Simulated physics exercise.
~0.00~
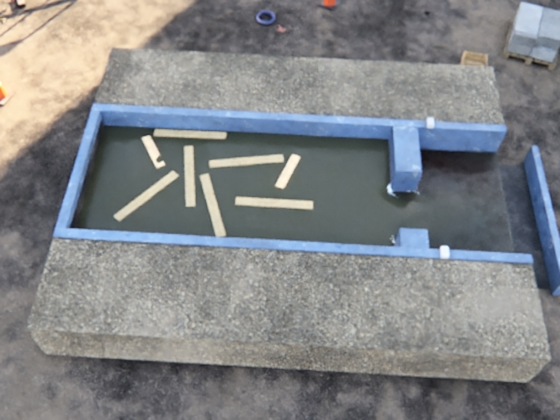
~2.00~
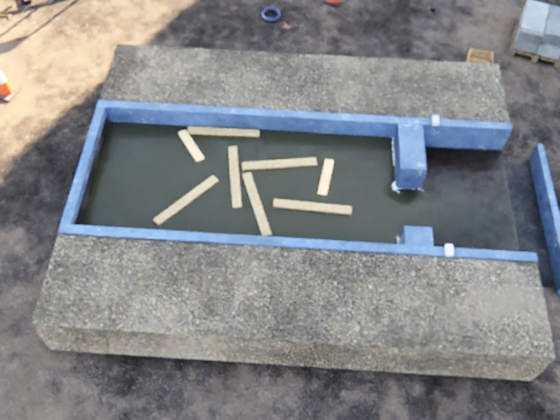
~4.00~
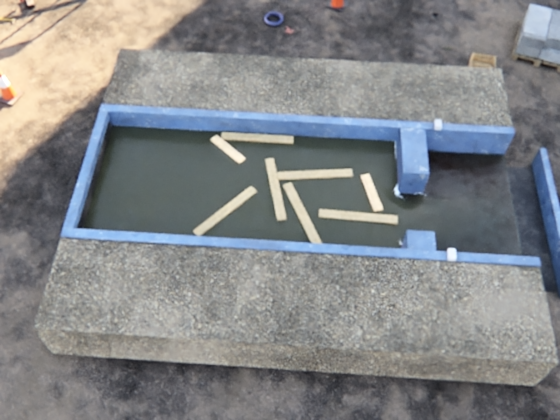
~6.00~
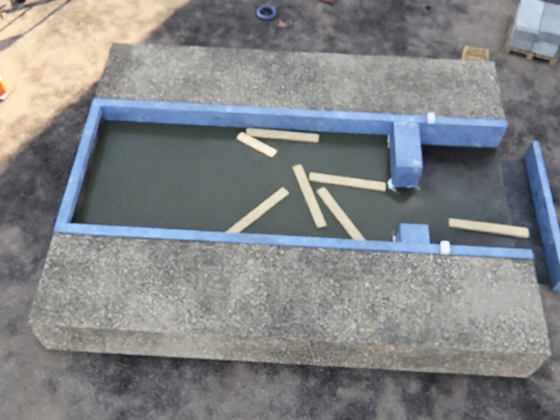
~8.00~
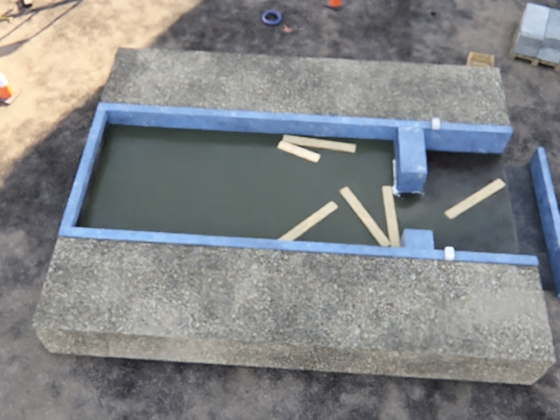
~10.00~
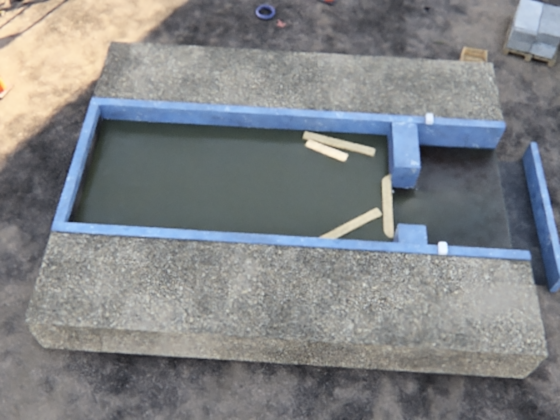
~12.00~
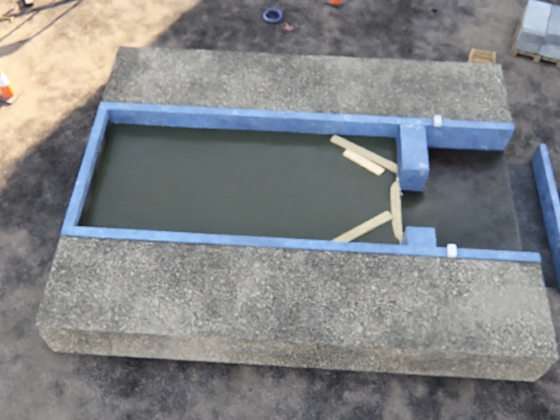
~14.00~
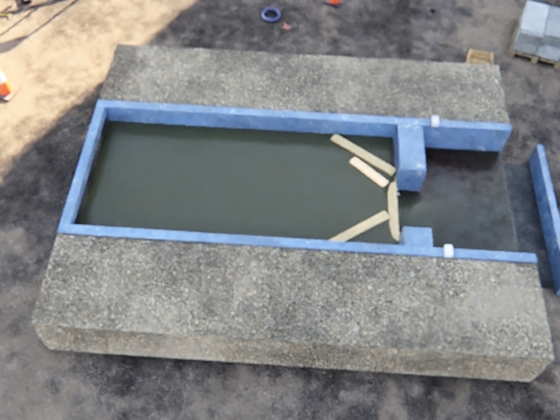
Wooden planks drifting right along a blue-walled water channel, some slipping through the narrow gap before four jam together against it.
